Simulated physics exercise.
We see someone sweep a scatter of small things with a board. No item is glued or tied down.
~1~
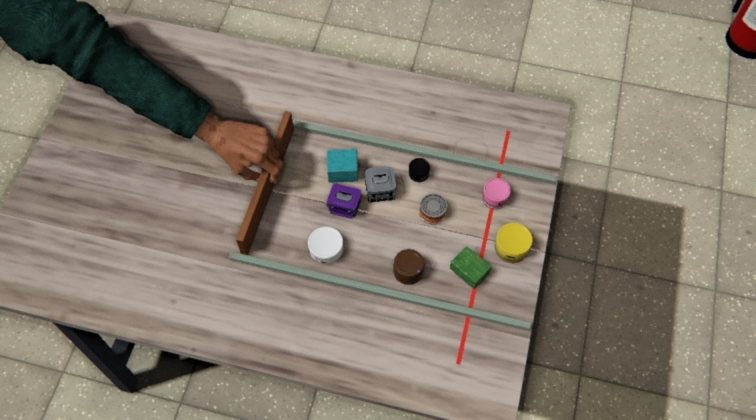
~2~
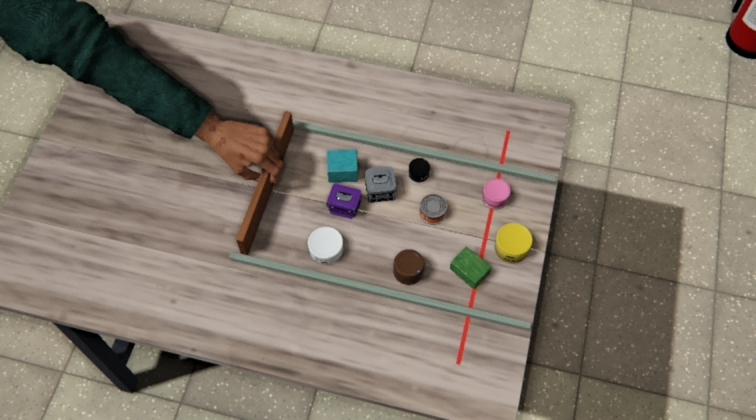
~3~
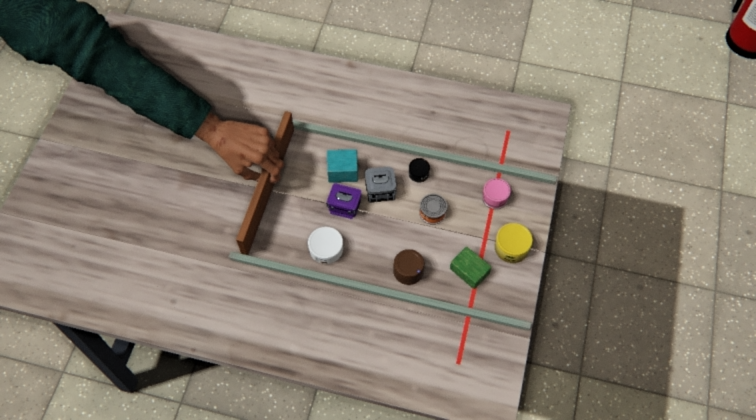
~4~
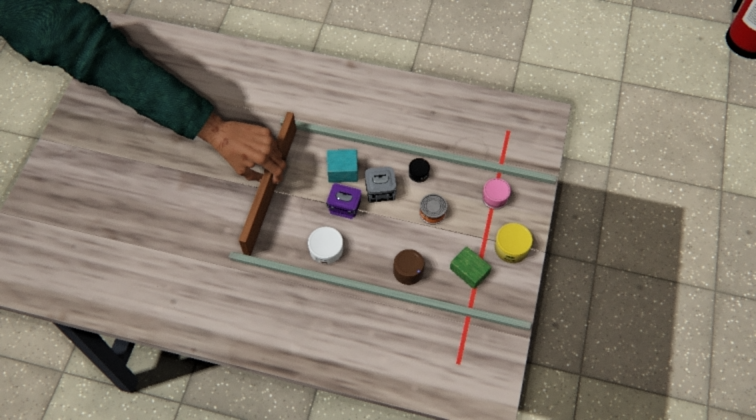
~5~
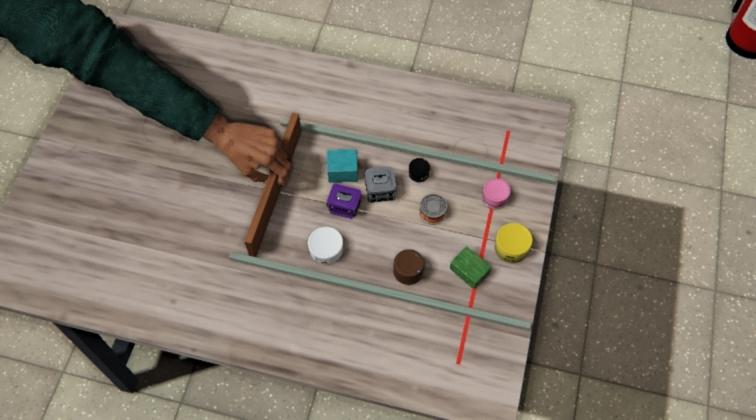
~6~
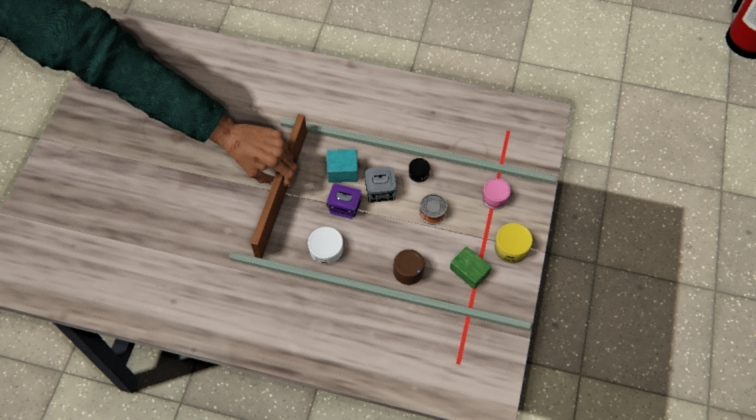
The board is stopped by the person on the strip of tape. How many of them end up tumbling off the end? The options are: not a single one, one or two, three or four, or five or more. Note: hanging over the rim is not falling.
My answer: One or two.
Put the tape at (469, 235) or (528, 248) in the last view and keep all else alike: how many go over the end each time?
The first gives 0 and the second gives 5.
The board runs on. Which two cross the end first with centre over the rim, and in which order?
The orange pot goes first, followed by the yellow tub.
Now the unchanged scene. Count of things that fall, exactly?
Precisely 1.
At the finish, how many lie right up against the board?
I count 5 of them.
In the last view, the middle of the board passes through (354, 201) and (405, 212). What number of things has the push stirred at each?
The first number is 4, the next one 7.
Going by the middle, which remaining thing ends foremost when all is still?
The answer is the yellow tub.
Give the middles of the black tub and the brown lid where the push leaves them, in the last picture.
Look around (507, 186) for the first and around (521, 303) for the second.
Soon after, none off yet; yellow tub at rest near (513, 243); pink pot at rest near (496, 194); green block at rest near (470, 268).
At rest, the number that fall off is one or two; fallen, orange pot.
